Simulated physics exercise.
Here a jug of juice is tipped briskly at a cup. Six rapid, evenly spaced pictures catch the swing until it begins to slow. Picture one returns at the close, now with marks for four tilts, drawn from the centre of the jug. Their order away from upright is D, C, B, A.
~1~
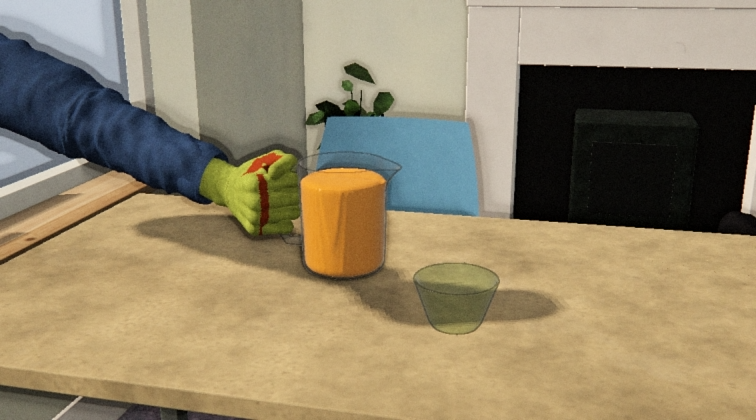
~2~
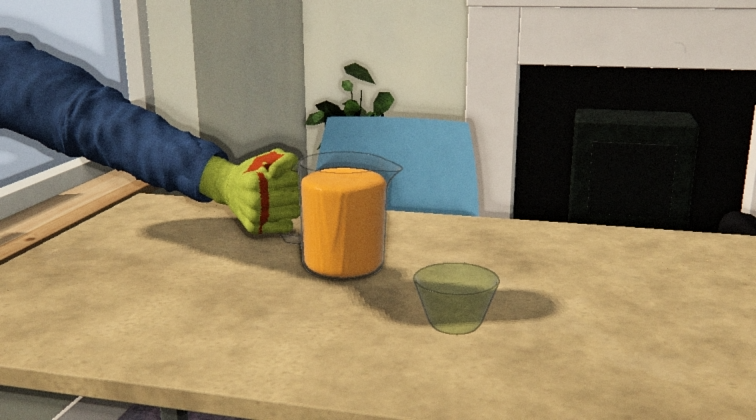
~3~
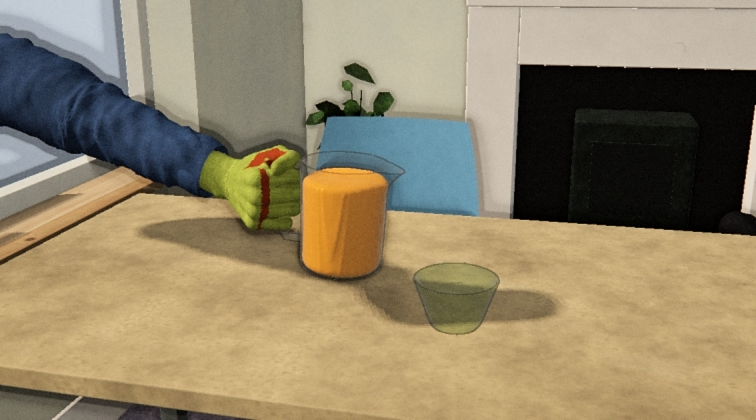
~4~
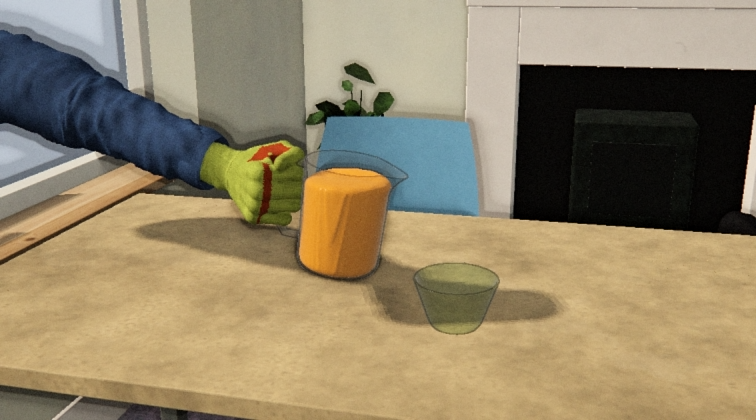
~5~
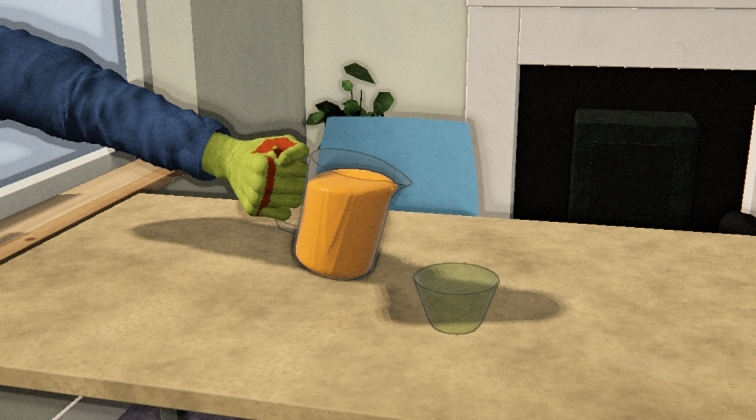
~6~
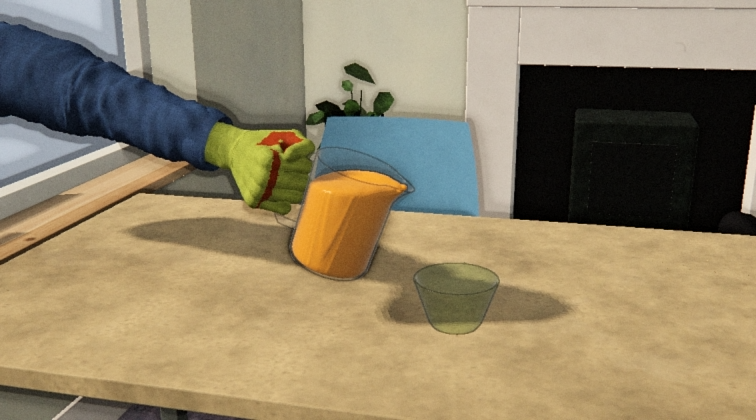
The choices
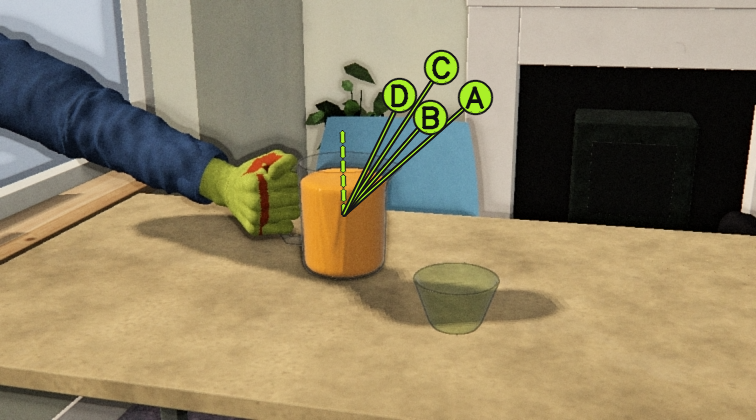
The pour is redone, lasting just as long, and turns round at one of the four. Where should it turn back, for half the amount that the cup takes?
A works best here.
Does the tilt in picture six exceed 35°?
No, it does not.
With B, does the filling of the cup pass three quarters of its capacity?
No.
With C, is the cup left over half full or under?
Under.
On the marked copy, A at (463, 109); B at (418, 129); C at (432, 81); D at (394, 112).
If A is chosen, the cup ends with about 51 % of what it can hold.
If B is chosen, the cup ends with about 35 % of what it can hold.
If C is chosen, the cup ends with about 20 % of what it can hold.
If D is chosen, the cup ends with about 9 % of what it can hold.
